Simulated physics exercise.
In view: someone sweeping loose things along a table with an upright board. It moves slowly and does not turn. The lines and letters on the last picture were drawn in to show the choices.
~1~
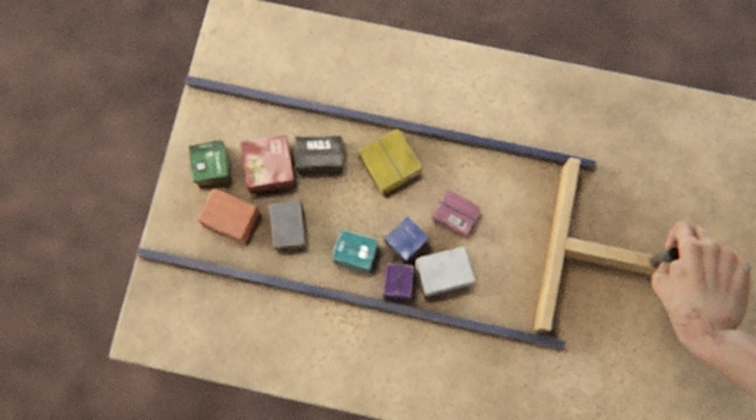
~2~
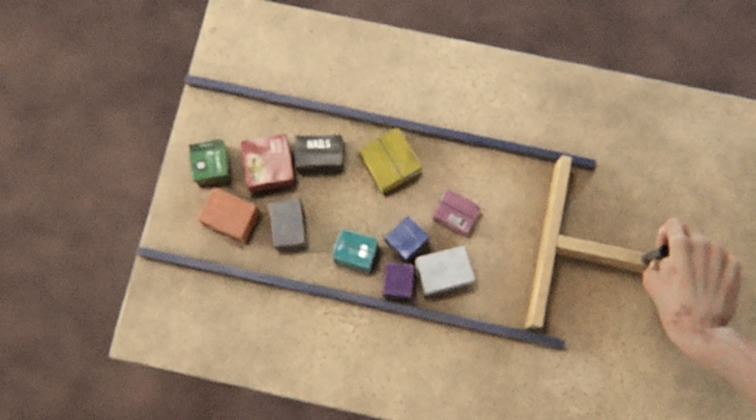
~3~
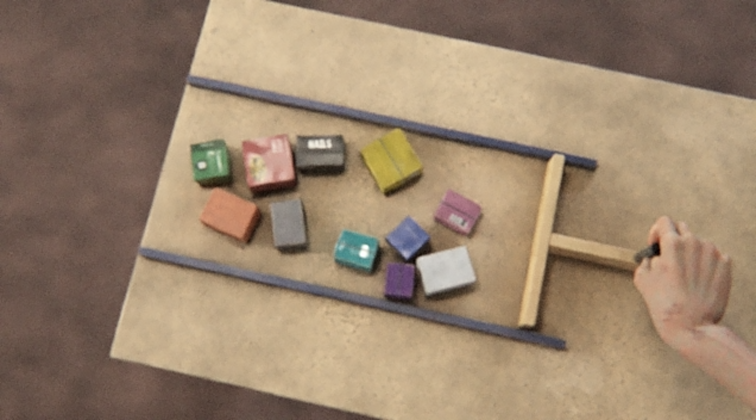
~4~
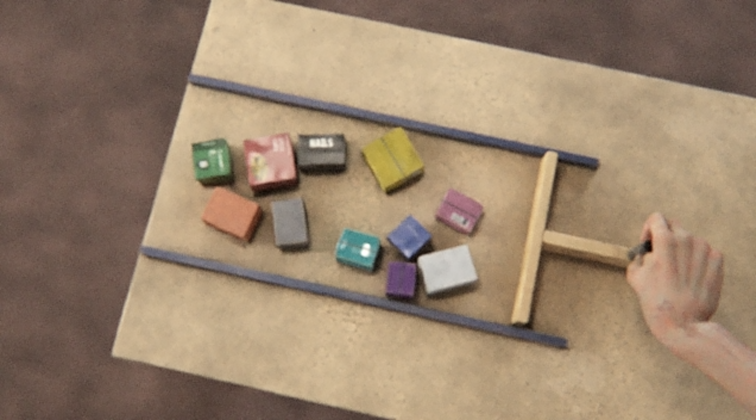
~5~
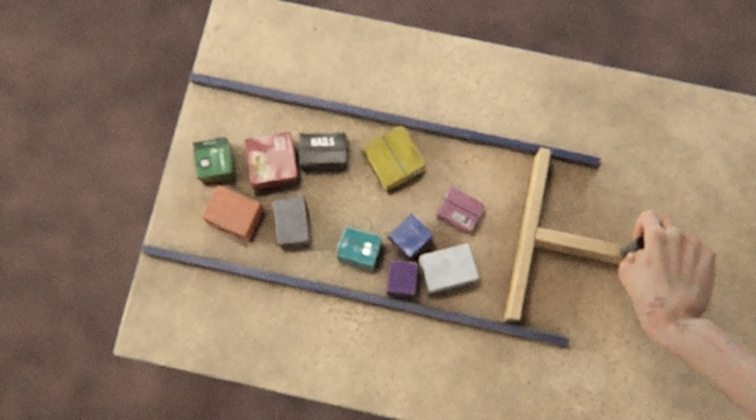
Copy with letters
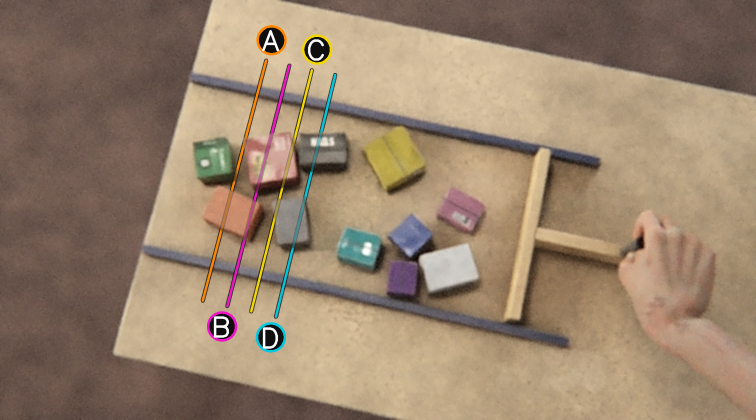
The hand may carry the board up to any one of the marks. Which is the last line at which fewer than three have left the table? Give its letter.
No farther than C.
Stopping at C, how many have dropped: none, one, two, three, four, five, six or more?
In all, two.
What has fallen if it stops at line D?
The green box.
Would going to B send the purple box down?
No.
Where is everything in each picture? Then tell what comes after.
The first frame shows turquoise box (355, 251); white block (444, 272); purple box (398, 282).
The second frame shows board (553, 240); black box (320, 154).
The third frame shows board (545, 238); grey block (289, 225).
The fourth frame shows board (538, 235); pink box (459, 212).
The fifth frame shows board (531, 232); green box (214, 161); orange block (233, 213); turquoise box (359, 248).
On the marked copy, A at (235, 177); B at (259, 182); C at (283, 187); D at (307, 192).
Following C. Soon after the start, board (441, 213); purple box (357, 269); white block (394, 255).
Later, board (352, 194); green box (198, 163); orange block (190, 218).
In the end, board (283, 179); green box over the edge; orange block over the edge; two fallen.
As for the rest, A drops five; B drops four; D is within the limit but short.
